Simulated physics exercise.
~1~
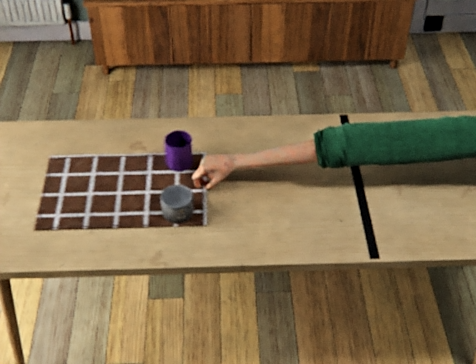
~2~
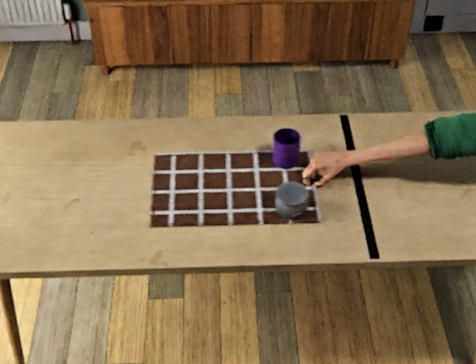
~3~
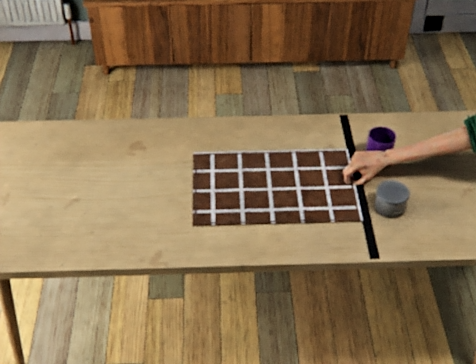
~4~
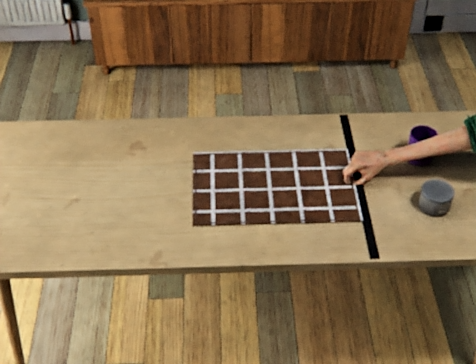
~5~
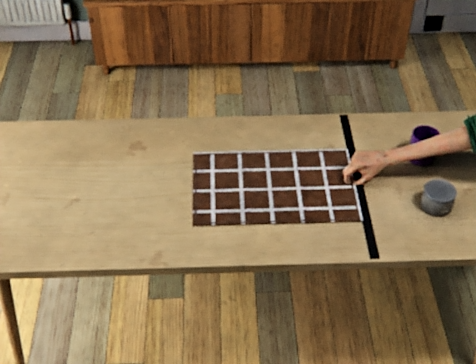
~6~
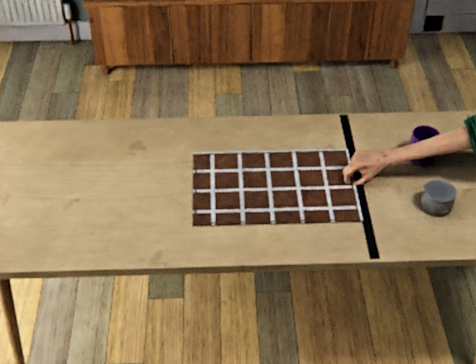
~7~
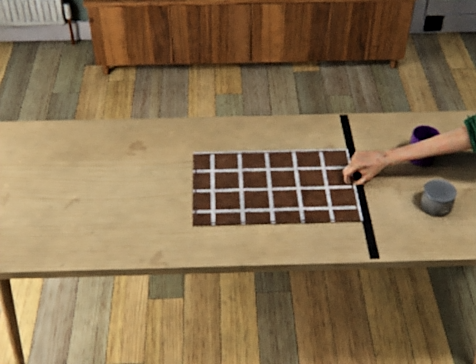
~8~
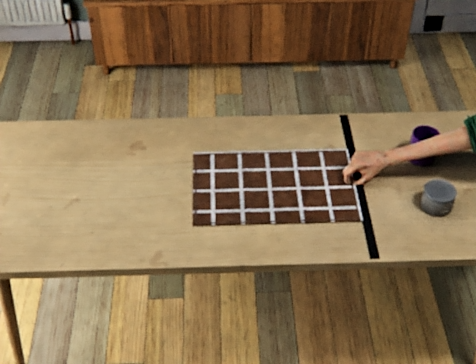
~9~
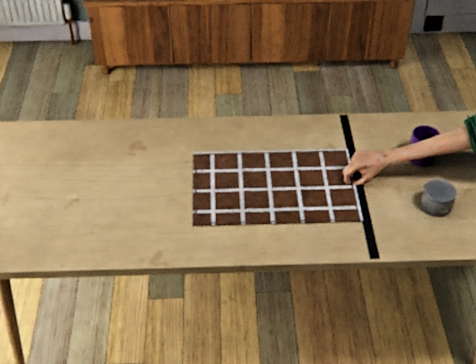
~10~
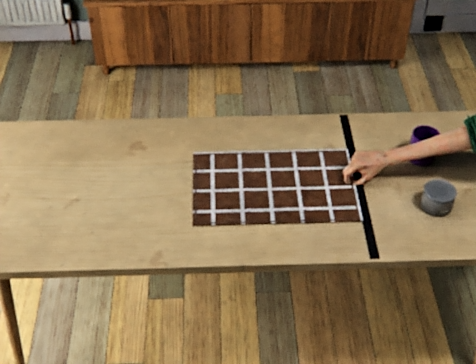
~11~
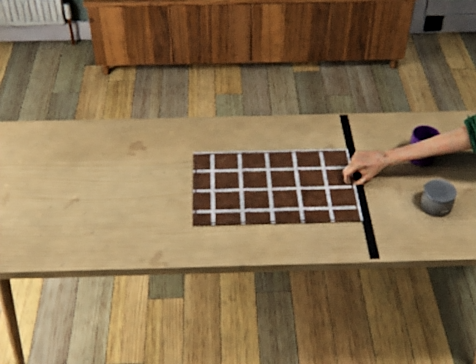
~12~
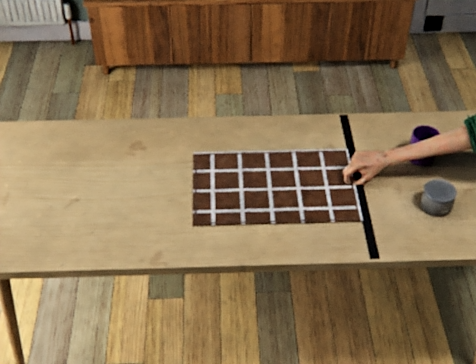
A brown checked cloth carrying a grey tub and a purple mug was pulled right across a wooden table by a hand, then stopped at a black line, while both containers slid off its front edge and came to rest beyond the line.
